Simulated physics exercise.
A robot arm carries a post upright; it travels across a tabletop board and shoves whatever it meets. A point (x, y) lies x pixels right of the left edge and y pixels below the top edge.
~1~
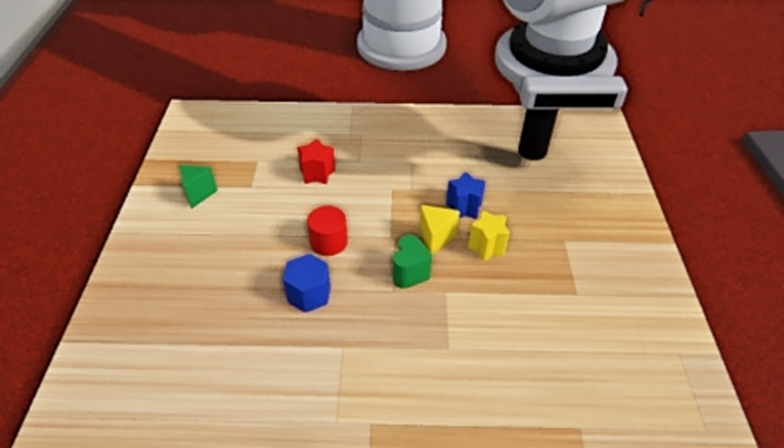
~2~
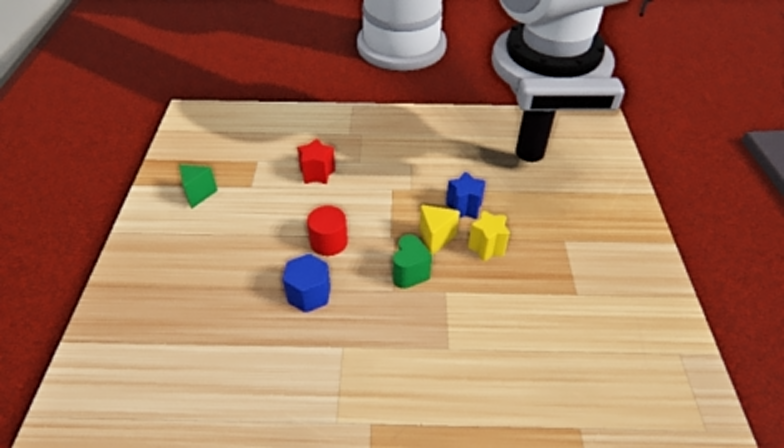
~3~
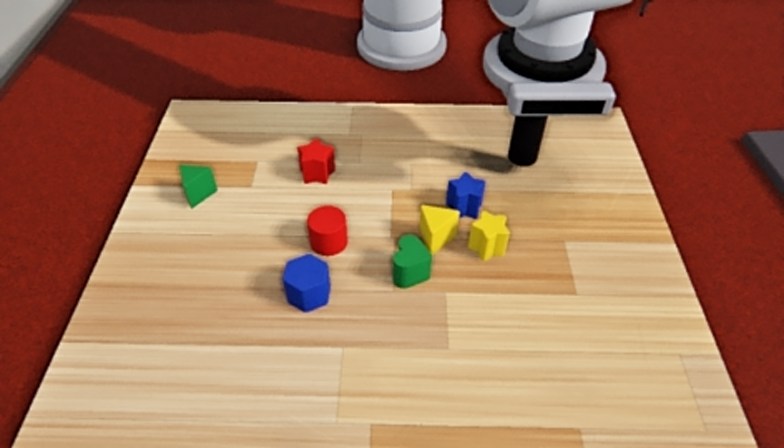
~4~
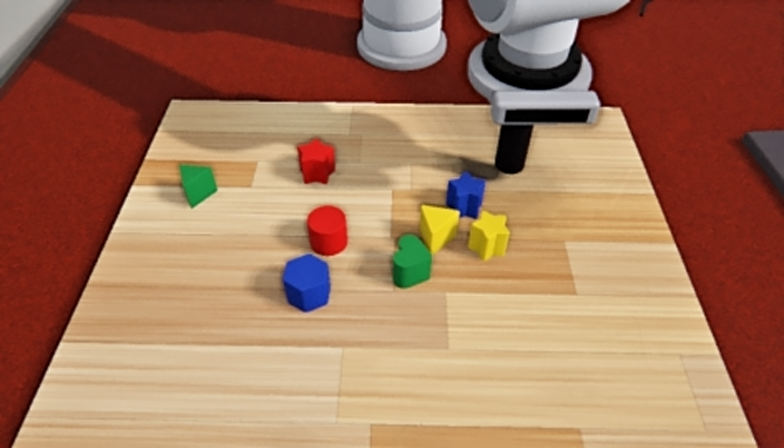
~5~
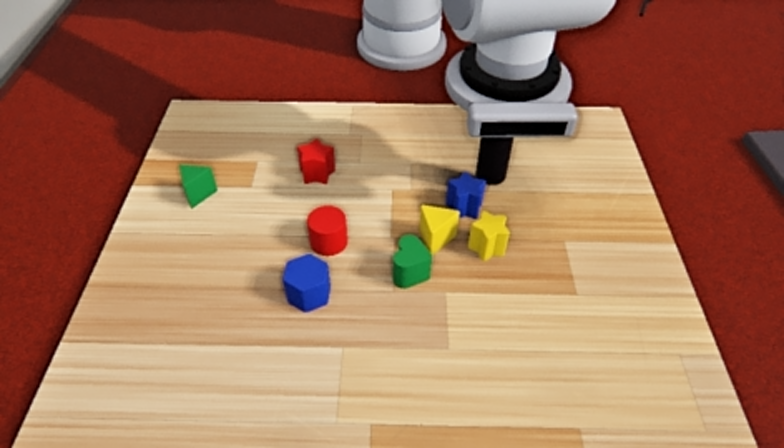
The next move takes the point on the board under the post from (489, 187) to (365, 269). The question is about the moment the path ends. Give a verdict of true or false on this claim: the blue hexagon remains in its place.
The statement is correct.
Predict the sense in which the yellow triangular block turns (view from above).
Anticlockwise, looking down.
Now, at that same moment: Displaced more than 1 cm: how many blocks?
I'd say three or more blocks get moved.
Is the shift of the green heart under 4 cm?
No, that is not how it ends up.
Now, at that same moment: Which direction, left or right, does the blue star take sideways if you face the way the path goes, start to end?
It moves over to the left.
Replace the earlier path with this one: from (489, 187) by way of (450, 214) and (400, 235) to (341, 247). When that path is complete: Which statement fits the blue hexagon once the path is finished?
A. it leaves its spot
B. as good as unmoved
My pick is B.
The first path, step by step. One third of the way, post (452, 201); yellow triangular block (426, 229), turned 15° anticlockwise; blue star (436, 207).
Two thirds of the way, post (411, 228); green heart (382, 287); yellow triangular block (398, 264), turned 25° anticlockwise; blue star (399, 239), turned 15° anticlockwise.
At the end, post (364, 258); blue hexagon unmoved; green heart (372, 307), turned 40° anticlockwise; yellow triangular block (396, 285), turned 50° anticlockwise; blue star (361, 272), turned 30° anticlockwise.
